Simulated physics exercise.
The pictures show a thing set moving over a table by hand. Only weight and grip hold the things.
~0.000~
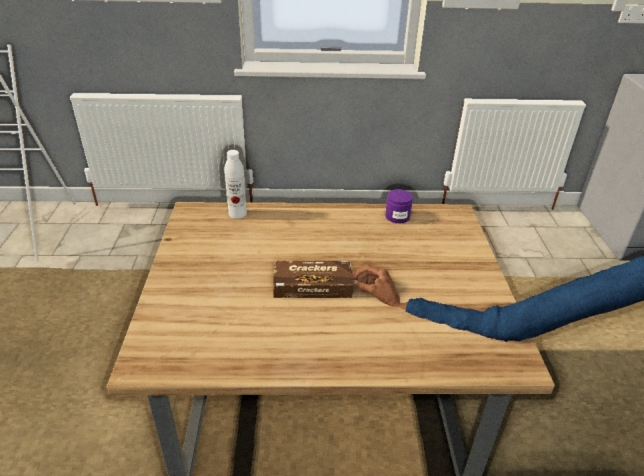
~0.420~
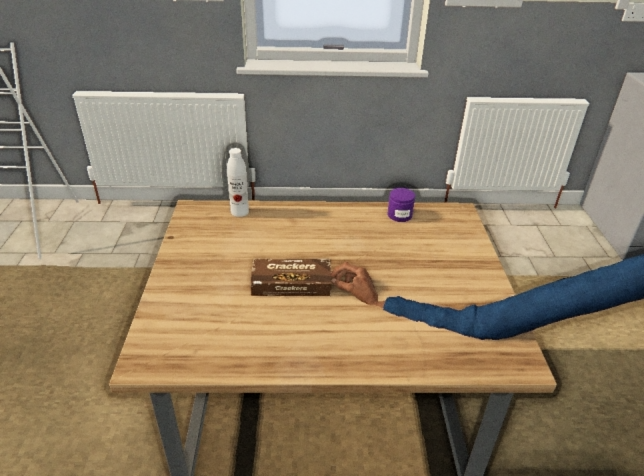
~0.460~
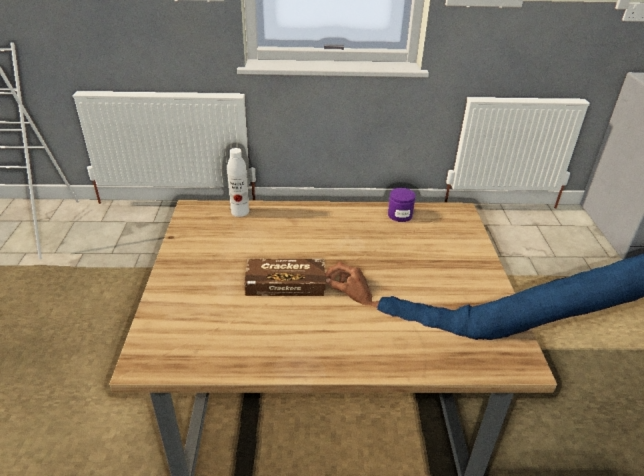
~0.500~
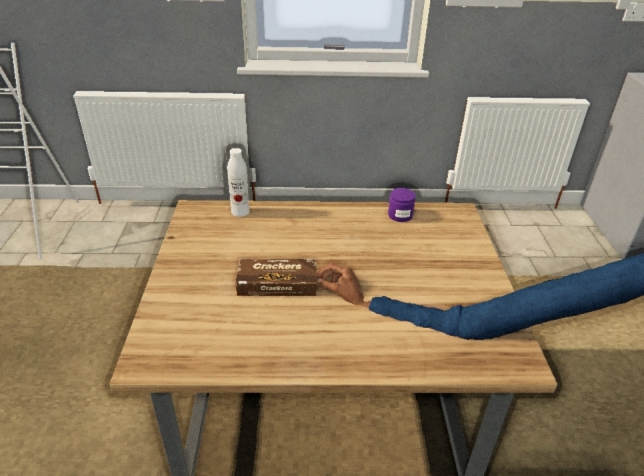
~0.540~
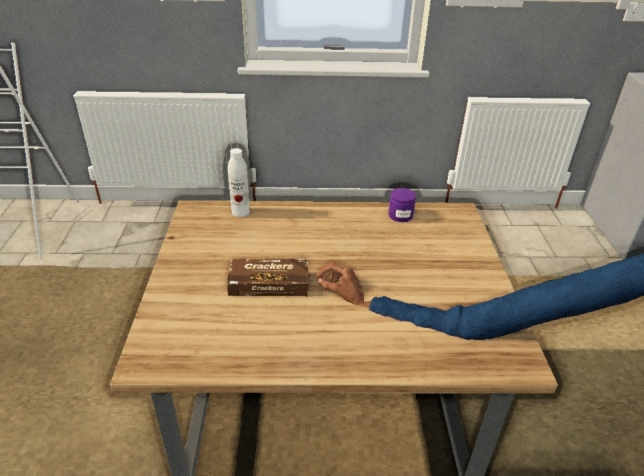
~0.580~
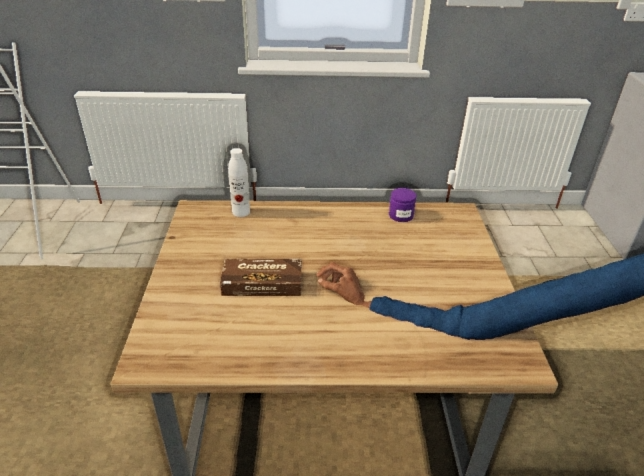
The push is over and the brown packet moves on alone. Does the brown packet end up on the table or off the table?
The brown packet is still on the table.
After 0.68 s, brown packet shifted a little near (253, 277).
After 0.88 s, brown packet resting near (253, 277).
In the end (1.3 s), moved from the start, brown packet. At the end, from the last picture's camera, brown packet near (253, 277).
